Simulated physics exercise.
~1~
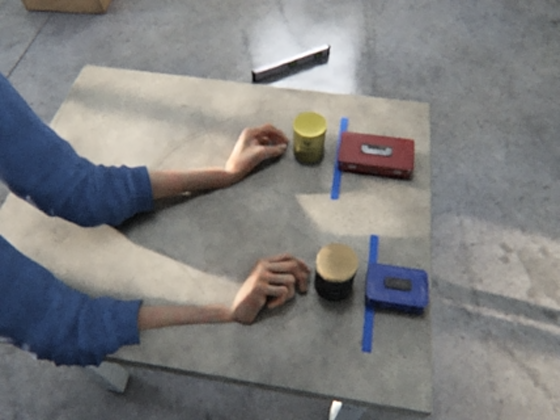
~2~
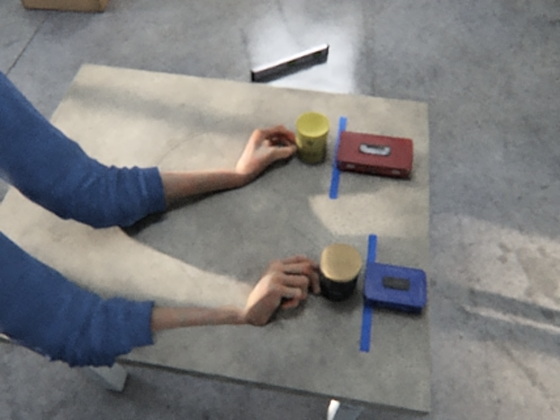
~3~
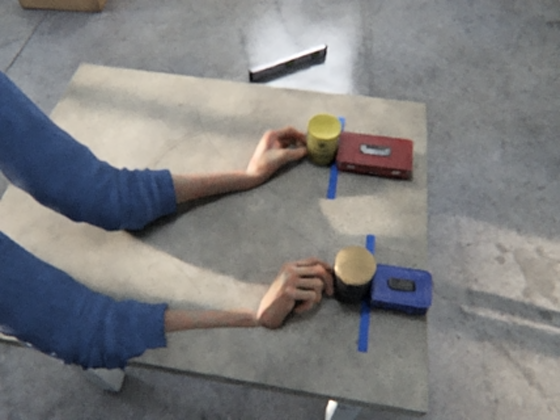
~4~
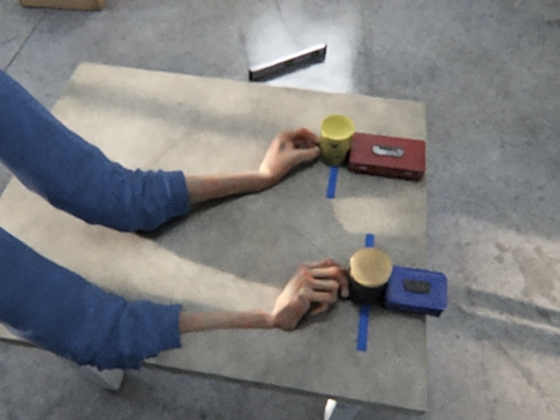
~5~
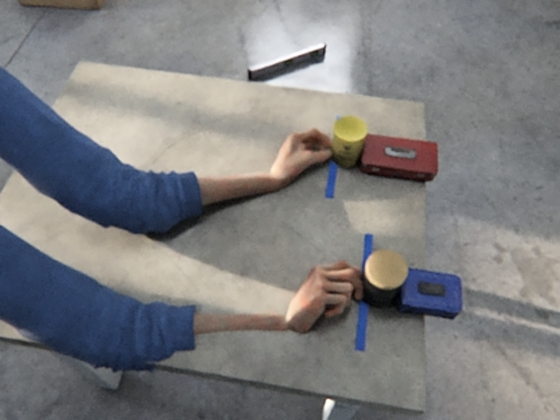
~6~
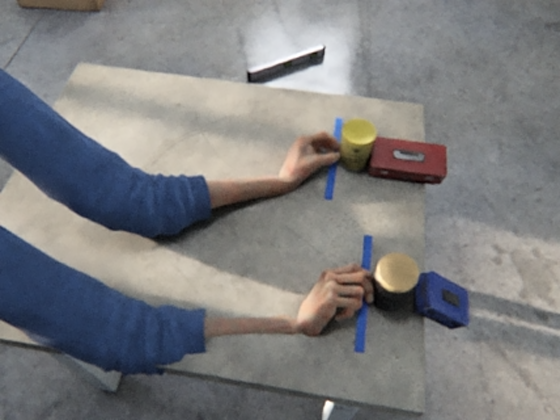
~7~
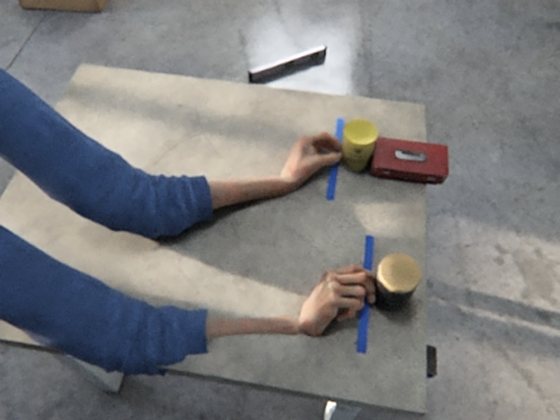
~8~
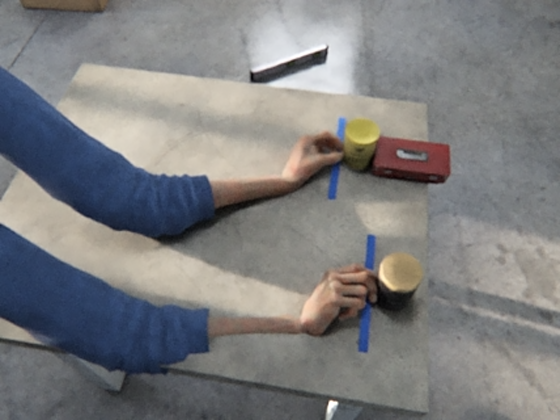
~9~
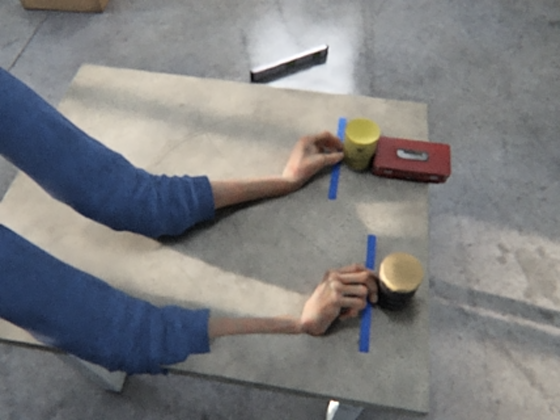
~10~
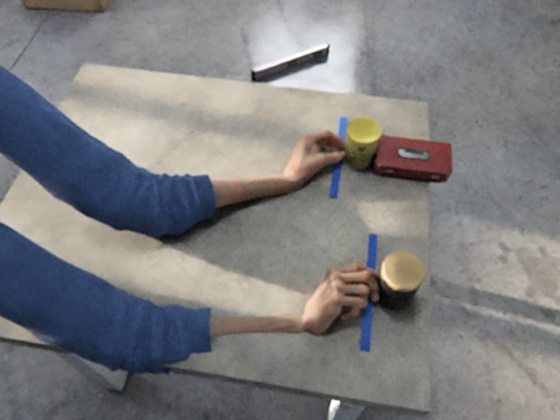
Two hands slowly push two cases rightward; the blue falls off, the red stays.
